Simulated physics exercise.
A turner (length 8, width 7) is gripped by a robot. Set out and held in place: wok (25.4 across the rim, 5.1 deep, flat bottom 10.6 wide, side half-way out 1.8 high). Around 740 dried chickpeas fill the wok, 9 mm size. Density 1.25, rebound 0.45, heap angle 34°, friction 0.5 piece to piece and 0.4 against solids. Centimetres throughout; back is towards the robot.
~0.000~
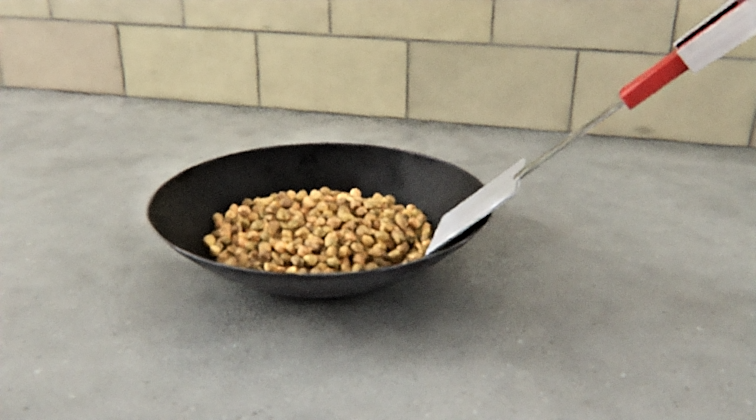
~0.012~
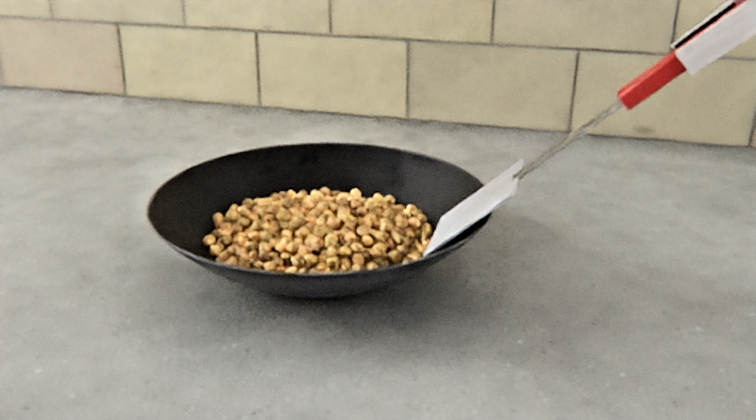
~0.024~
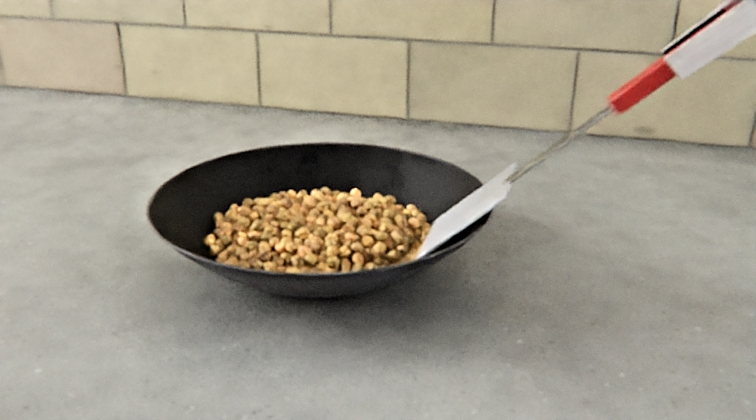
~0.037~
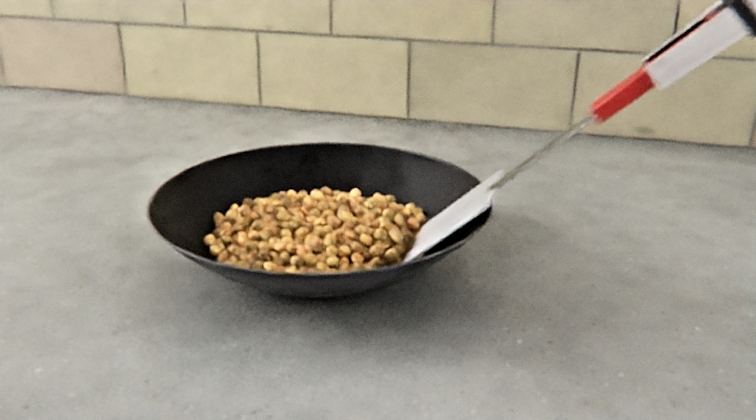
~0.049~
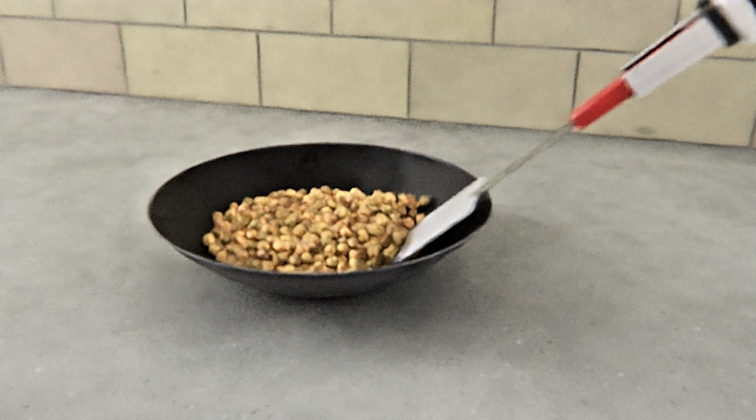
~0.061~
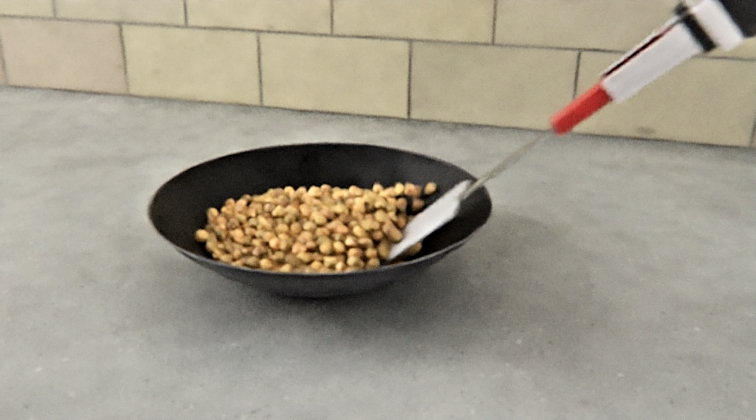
A robot arm pushes a red-and-white turner leftward through dried chickpeas in a black wok.
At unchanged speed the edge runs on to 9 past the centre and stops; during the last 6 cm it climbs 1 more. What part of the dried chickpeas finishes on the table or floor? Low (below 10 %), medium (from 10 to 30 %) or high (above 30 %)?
Answer: High; above 30 % of the dried chickpeas finish on the table or floor.
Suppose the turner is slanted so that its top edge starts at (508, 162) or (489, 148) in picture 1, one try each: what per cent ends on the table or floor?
Some 40 and 40 per cent.
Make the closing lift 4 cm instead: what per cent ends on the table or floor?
About 35 per cent.
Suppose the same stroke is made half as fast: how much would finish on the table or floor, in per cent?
Then about 20 per cent.
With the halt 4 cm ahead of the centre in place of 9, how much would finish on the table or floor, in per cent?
Then about 0 per cent.
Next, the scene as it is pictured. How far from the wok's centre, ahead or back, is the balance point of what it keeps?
Roughly 2.5 cm ahead.
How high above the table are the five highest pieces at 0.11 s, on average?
Roughly 6 cm.
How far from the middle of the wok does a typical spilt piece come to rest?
About 30 cm.
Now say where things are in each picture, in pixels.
The first picture shows the turner top edge at (520, 175), sloping 43°; upper third of the load around (317, 228), from x 210 to 430, top at y 195; 744 in the wok.
The second picture shows the turner top edge at (519, 176), sloping 43°; upper third of the load around (317, 228), from x 210 to 430, top at y 195.
The third picture shows the turner top edge at (511, 180), sloping 43°; upper third of the load around (317, 228), from x 210 to 430, top at y 195.
The fourth picture shows the turner top edge at (495, 187), sloping 43°; upper third of the load around (318, 228), from x 210 to 425, top at y 195.
The fifth picture shows the turner top edge at (478, 193), sloping 43°; upper third of the load around (320, 227), from x 210 to 425, top at y 190.
The sixth picture shows the turner top edge at (460, 197), sloping 43°; upper third of the load around (317, 224), from x 200 to 430, top at y 190; 744 in the wok.
After 0.11 s, sloping 43°, highest piece 6 above the table; 744 in the wok.
After 0.16 s, sloping 43°, highest piece 7 above the table; 741 in the wok, 3 on the blade or in flight.
After 0.38 s, sloping 43°, highest piece 10 above the table; 456 in the wok, 179 on the table or floor, 109 on the blade or in flight.
After 1.43 s, sloping 43°, highest piece 4 above the table; 455 in the wok, 289 on the table or floor.
In the end, 455 in the wok, 289 on the table or floor. That is 39 % on the table or floor.
